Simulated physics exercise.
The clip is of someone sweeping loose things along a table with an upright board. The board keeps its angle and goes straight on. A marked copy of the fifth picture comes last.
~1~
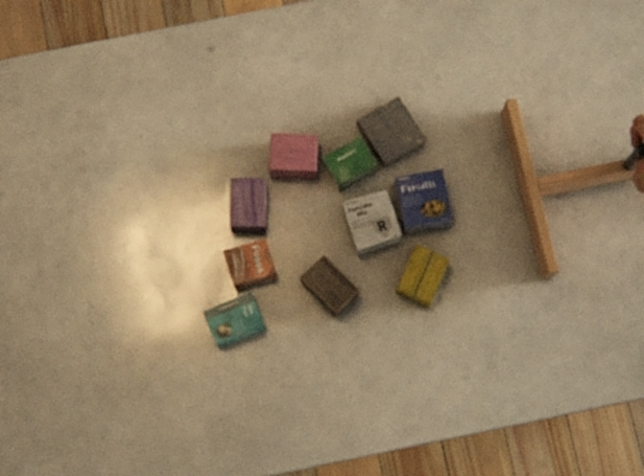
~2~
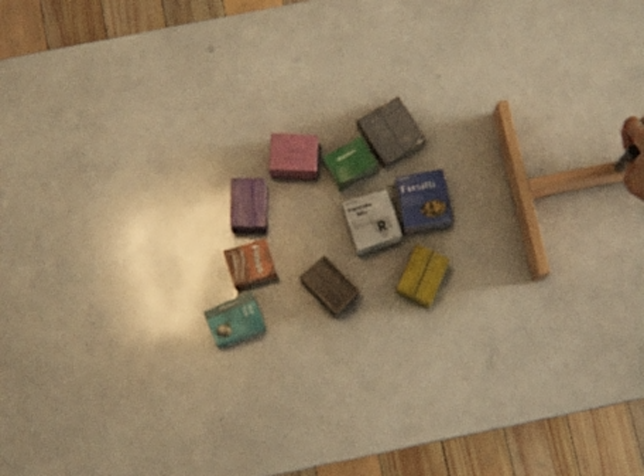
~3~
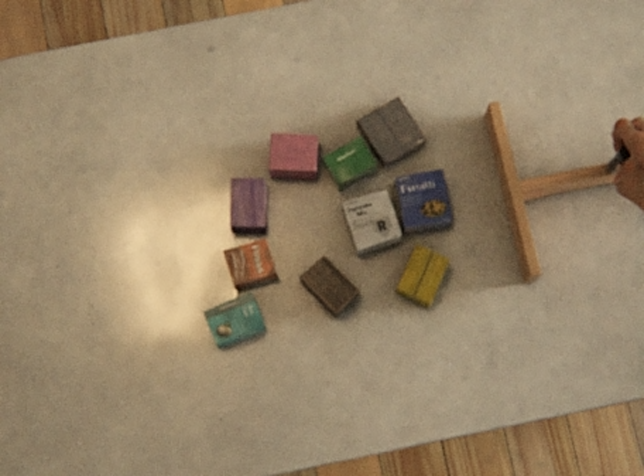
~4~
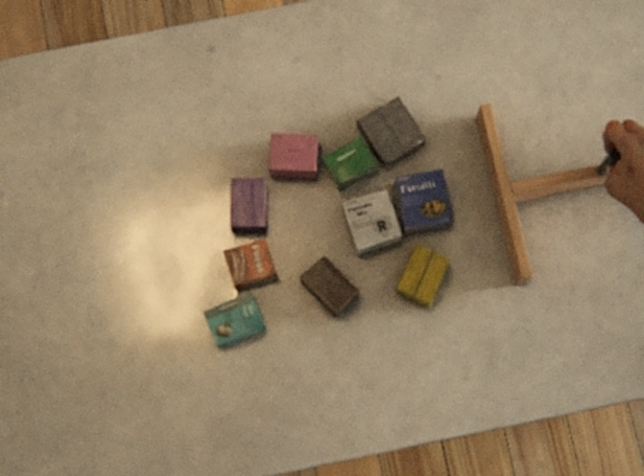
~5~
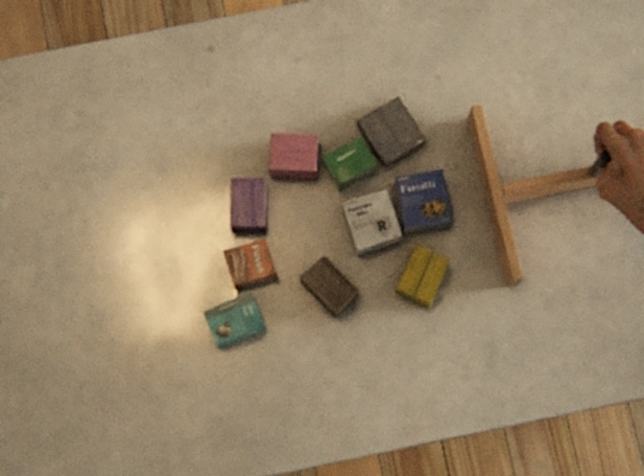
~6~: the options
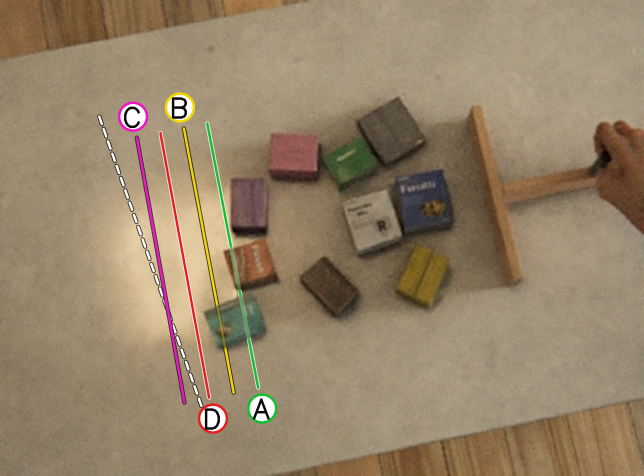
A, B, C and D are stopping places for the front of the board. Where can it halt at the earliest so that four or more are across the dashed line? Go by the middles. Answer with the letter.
The first such stop is B.
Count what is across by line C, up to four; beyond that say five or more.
It has five or more across.
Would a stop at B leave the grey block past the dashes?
No.
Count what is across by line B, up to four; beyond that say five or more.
Five or more.
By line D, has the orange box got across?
Yes.
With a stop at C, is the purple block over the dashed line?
Yes.
On the marked copy, A at (232, 253); B at (208, 258); C at (160, 267); D at (184, 262); the dashed line at (149, 256).
Taking B. A third of the way, board (395, 211); turquoise packet (235, 321); orange box (250, 264); none across.
Two thirds of the way, board (291, 232); orange box (172, 282); purple block (167, 225); none across.
When it is over, board (210, 248); orange box (91, 300); turquoise packet (123, 343); five across.
As for the rest, A gets only three across; C gets nine across, but is farther than needed; D gets seven across, but is farther than needed.
